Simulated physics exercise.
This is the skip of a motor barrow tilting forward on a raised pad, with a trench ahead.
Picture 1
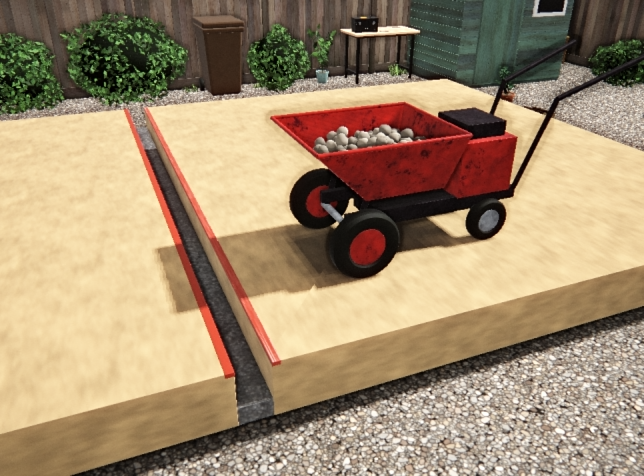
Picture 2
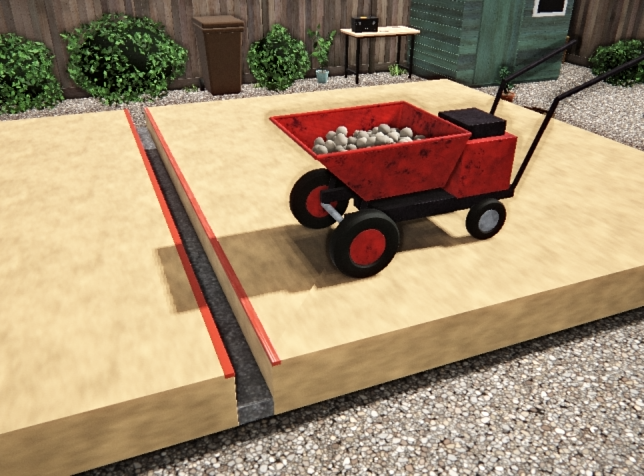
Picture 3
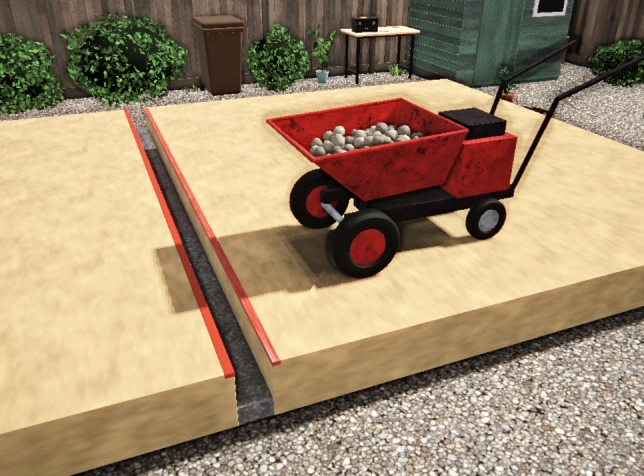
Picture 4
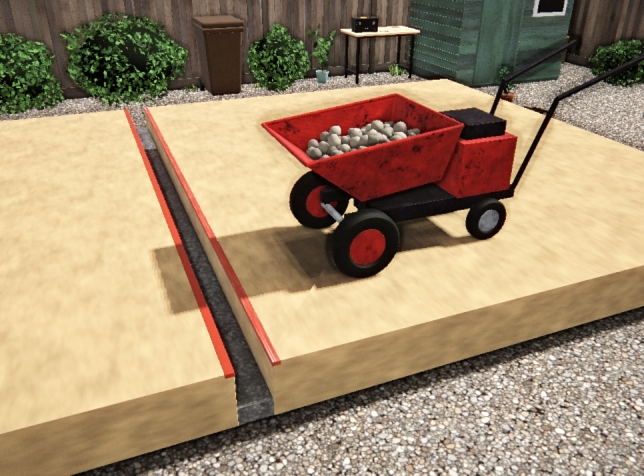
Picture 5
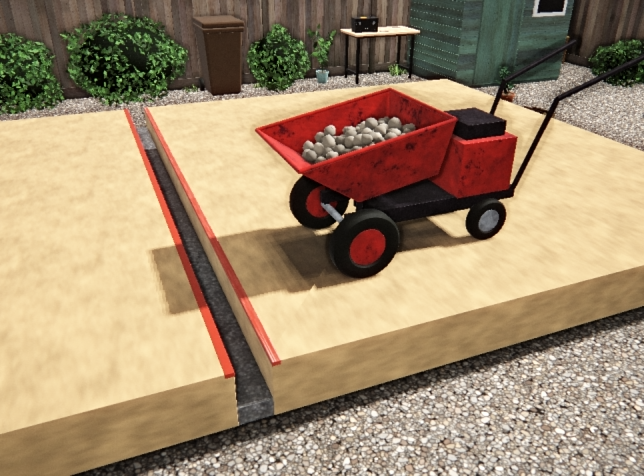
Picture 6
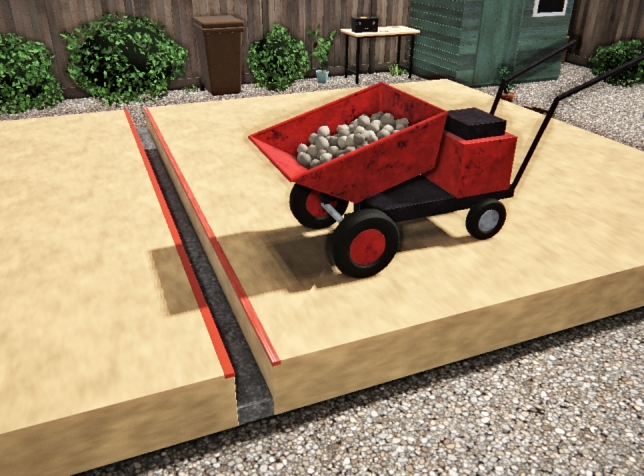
Red skip of a motor barrow, loaded with rounded stones, tilting gradually forward to the left on a raised pad beside a narrow trench.
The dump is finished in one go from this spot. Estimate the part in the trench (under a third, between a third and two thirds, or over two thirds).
Between the edges lies between a third and two thirds of the load.
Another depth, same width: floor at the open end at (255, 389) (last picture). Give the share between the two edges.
It comes to 40 per cent or so.
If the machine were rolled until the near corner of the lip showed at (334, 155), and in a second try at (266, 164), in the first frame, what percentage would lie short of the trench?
About 10 and 0 per cent.
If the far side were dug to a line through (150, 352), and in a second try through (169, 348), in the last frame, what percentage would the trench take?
In turn 70 and 70 in a hundred.
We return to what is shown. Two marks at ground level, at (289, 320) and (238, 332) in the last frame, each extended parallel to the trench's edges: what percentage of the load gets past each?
First some 80, then 50 per cent.
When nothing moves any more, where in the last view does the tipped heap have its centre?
Roughly at (204, 286).
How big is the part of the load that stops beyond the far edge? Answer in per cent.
Near 20 %.
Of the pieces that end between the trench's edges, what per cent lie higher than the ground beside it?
It comes to 5 per cent or so.
Soon, skip tipped steeply; all in the skip.
A while on, skip tipped right over; about two thirds in the skip; a stray few short of the trench; about a third in or heaped over the trench; a stray few beyond it; a stray few falling.
Towards the end, skip tipped right over; about a quarter in the skip; a stray few short of the trench; about half in or heaped over the trench; about a quarter beyond it.
Finally, skip tipped right over; about a quarter in the skip; a stray few short of the trench; about half in or heaped over the trench; about a quarter beyond it.
